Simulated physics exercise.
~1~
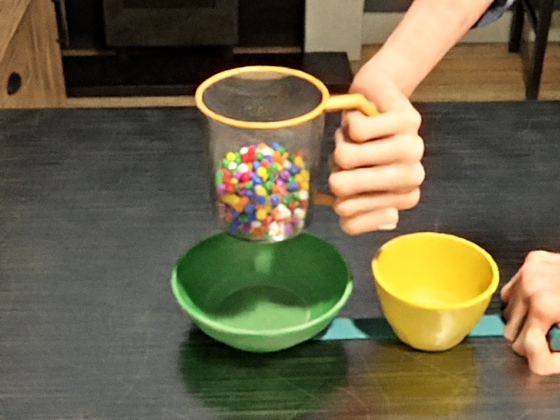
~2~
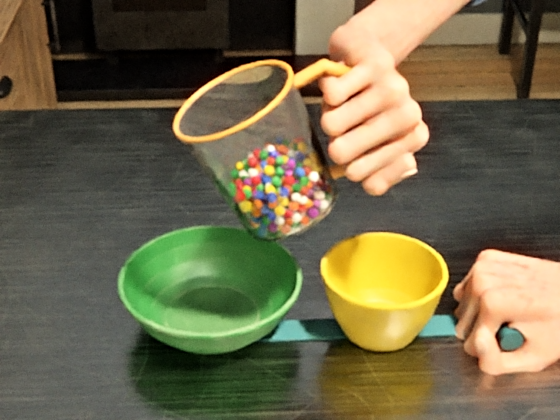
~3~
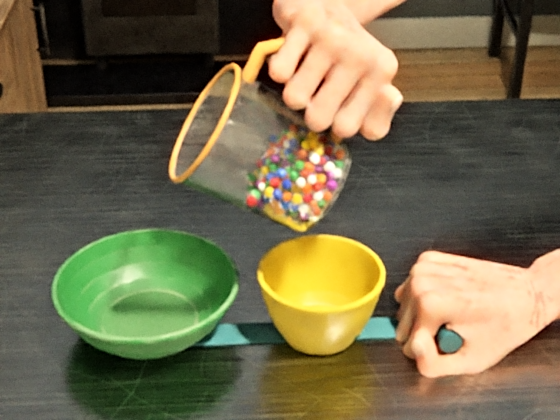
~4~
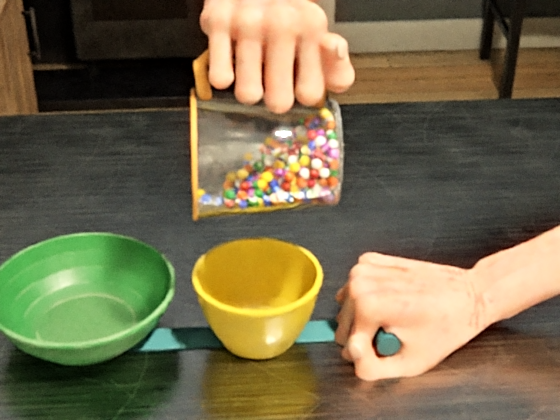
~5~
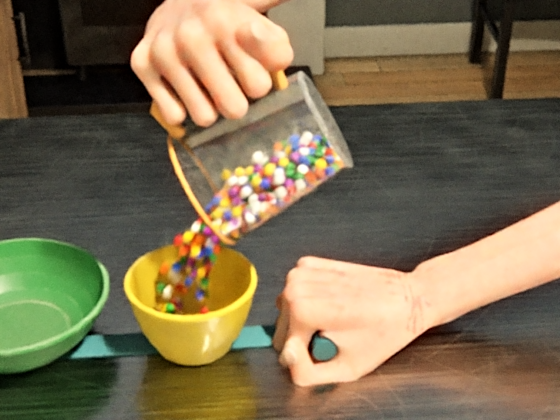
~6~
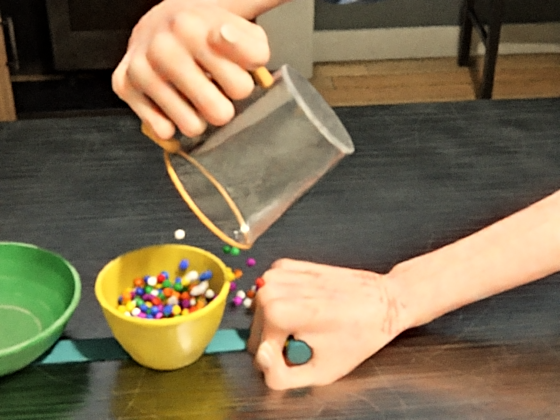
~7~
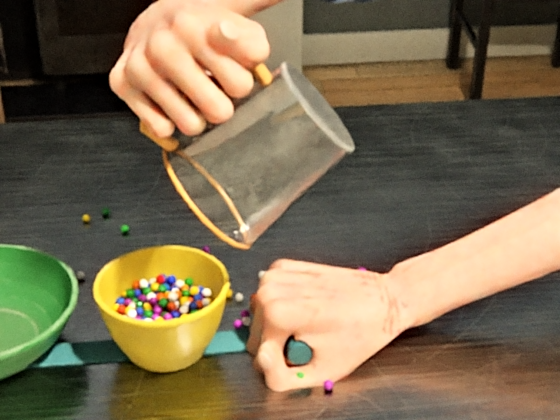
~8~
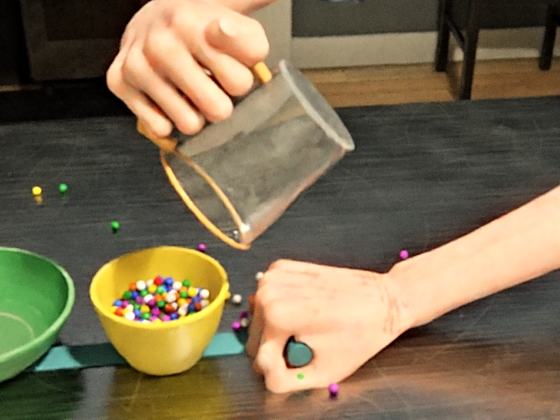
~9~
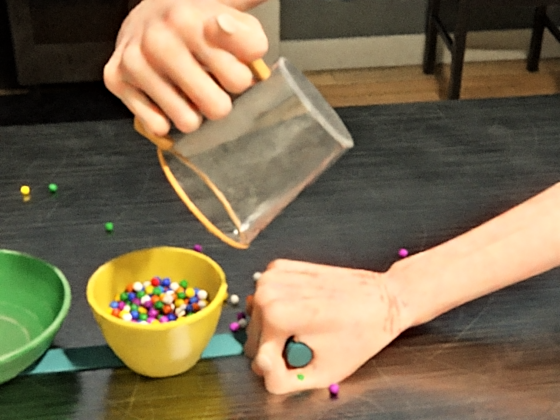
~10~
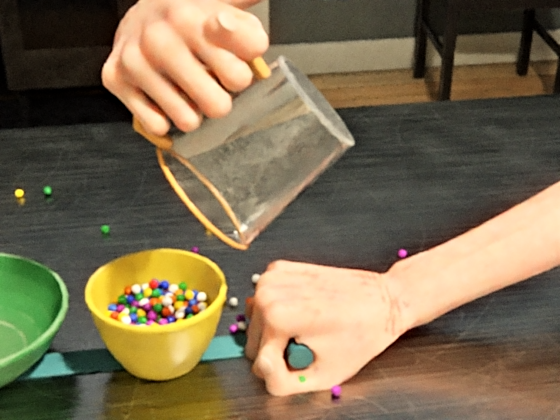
At the start, one hand holds a clear cup of colorful beads by its orange handle above a green bowl and a yellow bowl, which rest on a teal strip on a dark table. The other hand draws the strip and bowls to the left while the cup tips steadily. Once the yellow bowl is beneath the rim, beads stream into it. The cup turns further and empties, with a few beads bouncing away onto the table. Finally, the empty cup stays tilted over the filled yellow bowl, the green bowl remains empty, and stray beads lie scattered around.
